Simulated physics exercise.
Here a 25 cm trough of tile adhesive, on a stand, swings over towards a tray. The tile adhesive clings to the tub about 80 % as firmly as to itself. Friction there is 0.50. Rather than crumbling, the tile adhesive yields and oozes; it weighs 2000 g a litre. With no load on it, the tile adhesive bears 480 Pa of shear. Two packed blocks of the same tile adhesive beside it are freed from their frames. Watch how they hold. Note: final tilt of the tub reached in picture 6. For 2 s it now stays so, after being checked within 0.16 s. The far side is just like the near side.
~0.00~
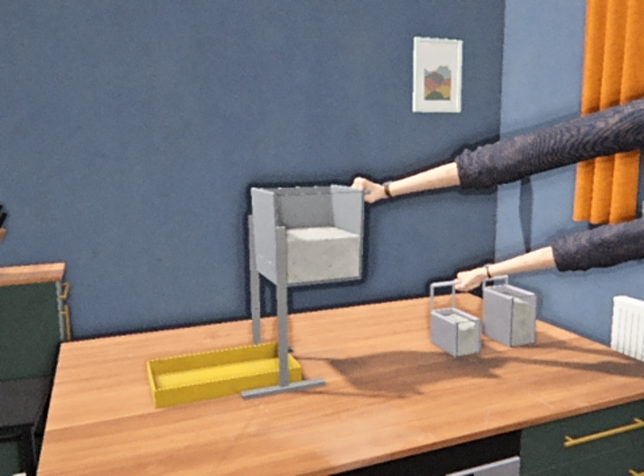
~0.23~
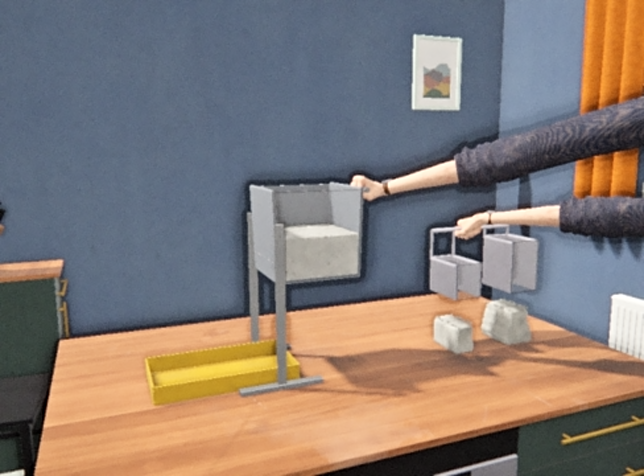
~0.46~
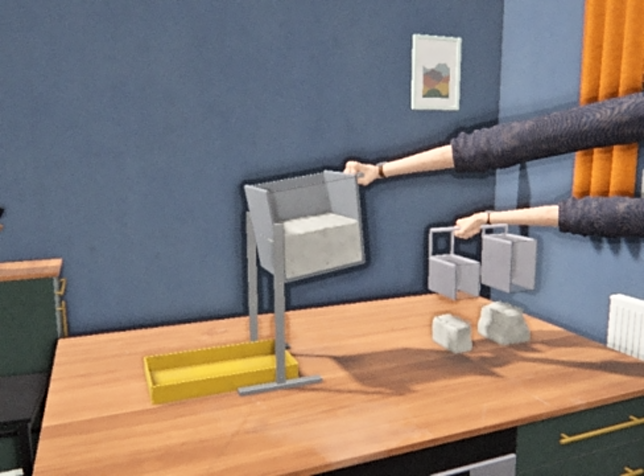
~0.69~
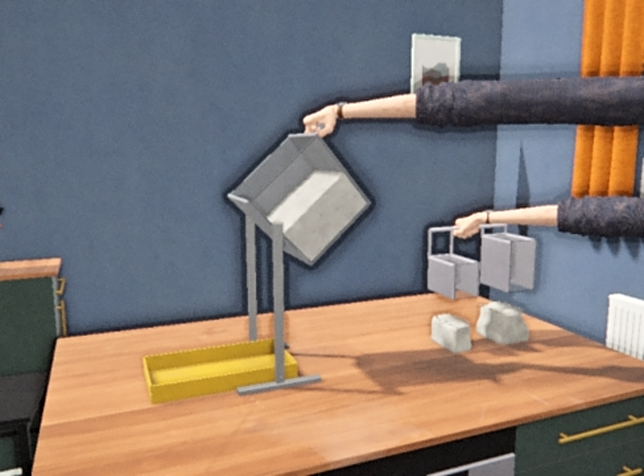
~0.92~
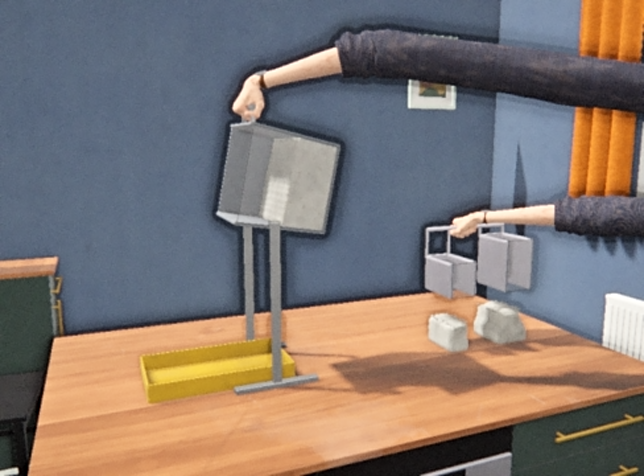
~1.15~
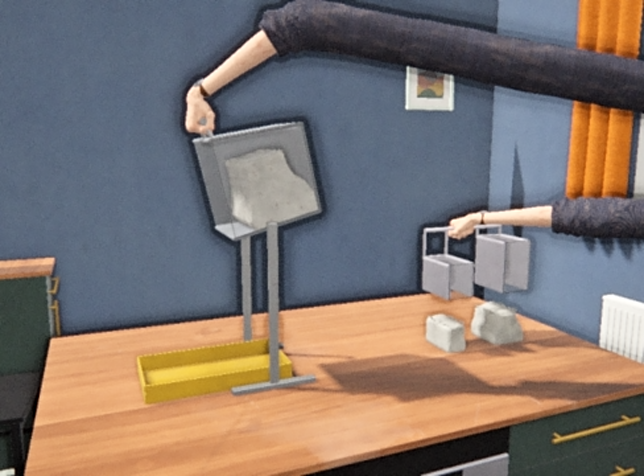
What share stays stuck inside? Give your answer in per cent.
50 %.
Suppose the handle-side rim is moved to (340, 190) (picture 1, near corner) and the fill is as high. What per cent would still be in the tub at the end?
Around 80 percent would still be in the tub at the end.
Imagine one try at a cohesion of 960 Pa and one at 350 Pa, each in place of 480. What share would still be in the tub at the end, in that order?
First try roughly 50 per cent, second try roughly 40 per cent.
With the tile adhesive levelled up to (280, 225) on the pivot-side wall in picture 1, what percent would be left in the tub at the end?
About 40 per cent.
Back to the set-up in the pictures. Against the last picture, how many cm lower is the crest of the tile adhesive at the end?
About 11 cm.
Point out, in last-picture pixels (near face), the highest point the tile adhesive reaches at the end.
Roughly at pixel (296, 194).
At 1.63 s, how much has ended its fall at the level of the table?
I'd say close to 45 per cent of it.
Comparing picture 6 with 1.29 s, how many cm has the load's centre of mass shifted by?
8 cm.
After 1.29 s, the tub is at 103 degrees and holds 82 %.
After 1.46 s, the tub is at 103 degrees and holds 51 %.
After 1.63 s, the tub is at 103 degrees and holds 50 %.
After 1.80 s, the tub is at 103 degrees and holds 50 %.
After 3.15 s, the tub is at 103 degrees and holds 50 %.
